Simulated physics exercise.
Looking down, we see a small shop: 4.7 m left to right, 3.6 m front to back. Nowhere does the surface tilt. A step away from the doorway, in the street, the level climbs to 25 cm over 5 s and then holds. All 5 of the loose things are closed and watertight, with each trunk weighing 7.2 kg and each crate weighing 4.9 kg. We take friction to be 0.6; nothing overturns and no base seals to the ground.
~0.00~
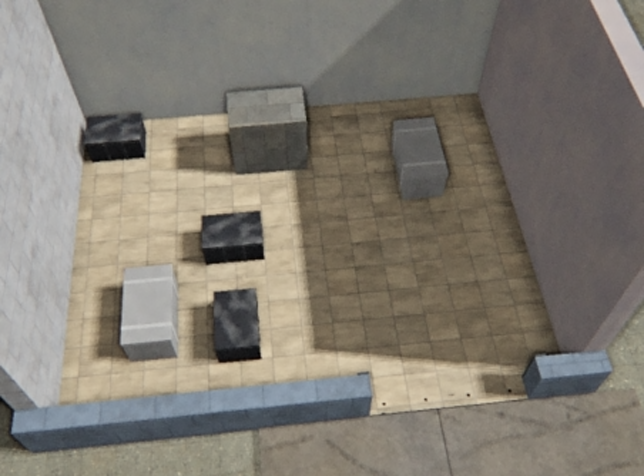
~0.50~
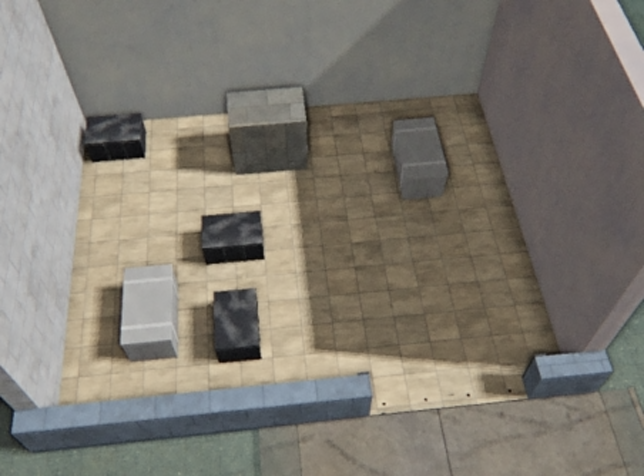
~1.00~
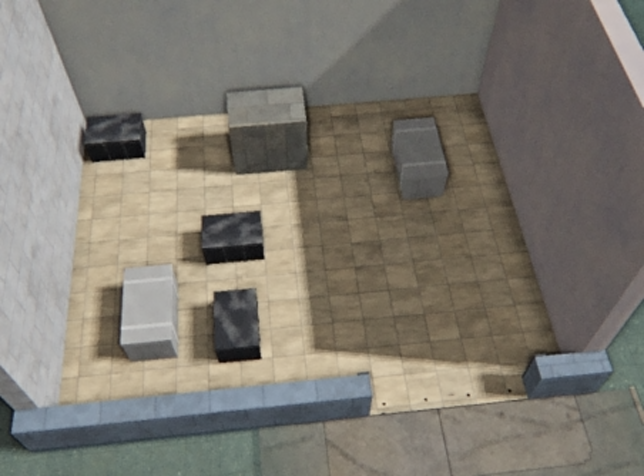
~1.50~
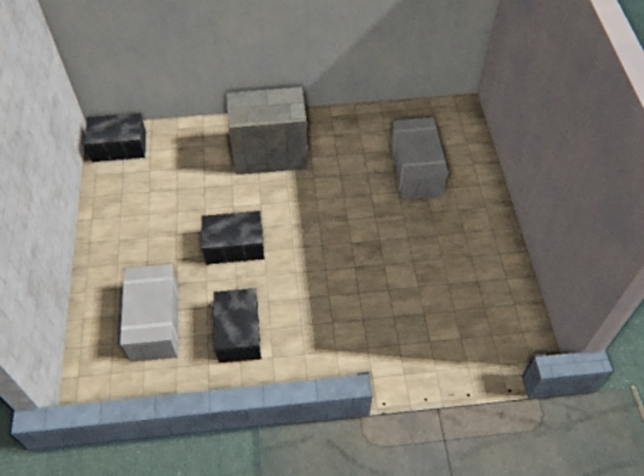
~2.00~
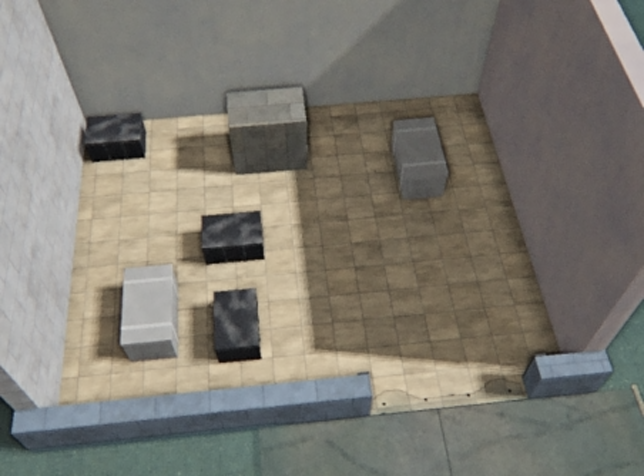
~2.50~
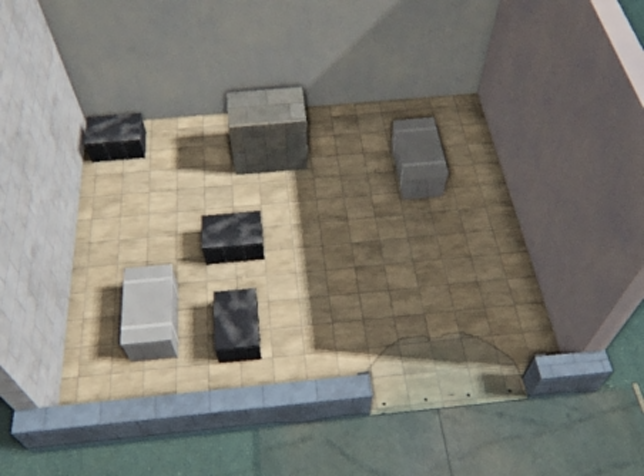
To begin with, the street outside a small tiled shop is bare, with dark and grey blocks standing inside. Greenish water spreads over the ground beside the paving, then creeps across the slabs, covering them. Finally a thin, rounded sheet slips through the doorway onto the tiles, while the blocks stay still.
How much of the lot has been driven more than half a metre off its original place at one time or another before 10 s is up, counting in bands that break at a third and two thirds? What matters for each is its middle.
Some of them shift that far, a third to two thirds.
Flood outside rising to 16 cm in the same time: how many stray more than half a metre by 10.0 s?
Then 1 of them.
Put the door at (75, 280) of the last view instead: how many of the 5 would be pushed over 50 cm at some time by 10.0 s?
Then 5 of them would.
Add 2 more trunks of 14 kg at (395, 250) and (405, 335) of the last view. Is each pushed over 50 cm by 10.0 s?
One by one: Above; above.
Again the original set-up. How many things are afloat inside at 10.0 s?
At that instant the tally stands at 3.
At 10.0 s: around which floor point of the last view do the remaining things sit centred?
The centre sits near (196, 259).
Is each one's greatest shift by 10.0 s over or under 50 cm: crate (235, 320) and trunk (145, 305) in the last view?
Result, in order: Stayed within / stayed within.
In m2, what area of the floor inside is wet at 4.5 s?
6.5 m2.
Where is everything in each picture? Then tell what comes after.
The first picture shows a trunk at (420, 146), on the bottom; a crate at (232, 229), on the bottom; 0.0 m2 under water; 0 of 5 have shifted.
The second picture shows a trunk at (420, 146) rests on the ground; a crate at (232, 229) rests on the ground; water covers 0.0 m2; 0 of 5 have shifted.
The third picture shows a trunk at (420, 146) rests on the ground; a crate at (232, 229), on the bottom; water covers 0.0 m2; 0 of 5 have shifted.
The fourth picture shows a trunk at (420, 146) rests on the ground; a crate at (232, 229) rests on the ground; water covers 0.0 m2; 0 of 5 have shifted.
The fifth picture shows a trunk at (420, 146), on the bottom; a crate at (232, 229), on the bottom; water covers 0.0 m2; 0 of 5 have shifted.
The sixth picture shows a trunk at (420, 146), on the bottom; a crate at (232, 229), on the bottom; 0.6 m2 under water; 0 of 5 have shifted.
After 3.5 s 0 of 5 are over 50 cm from their spots; 0 afloat.
After 4.5 s 0 of 5 are over 50 cm from their spots; 0 afloat.
After 7.0 s 1 of 5 are over 50 cm from their spots; 2 afloat.
After 10.0 s 3 of 5 are over 50 cm from their spots, and 3 have been at some point; 3 afloat.
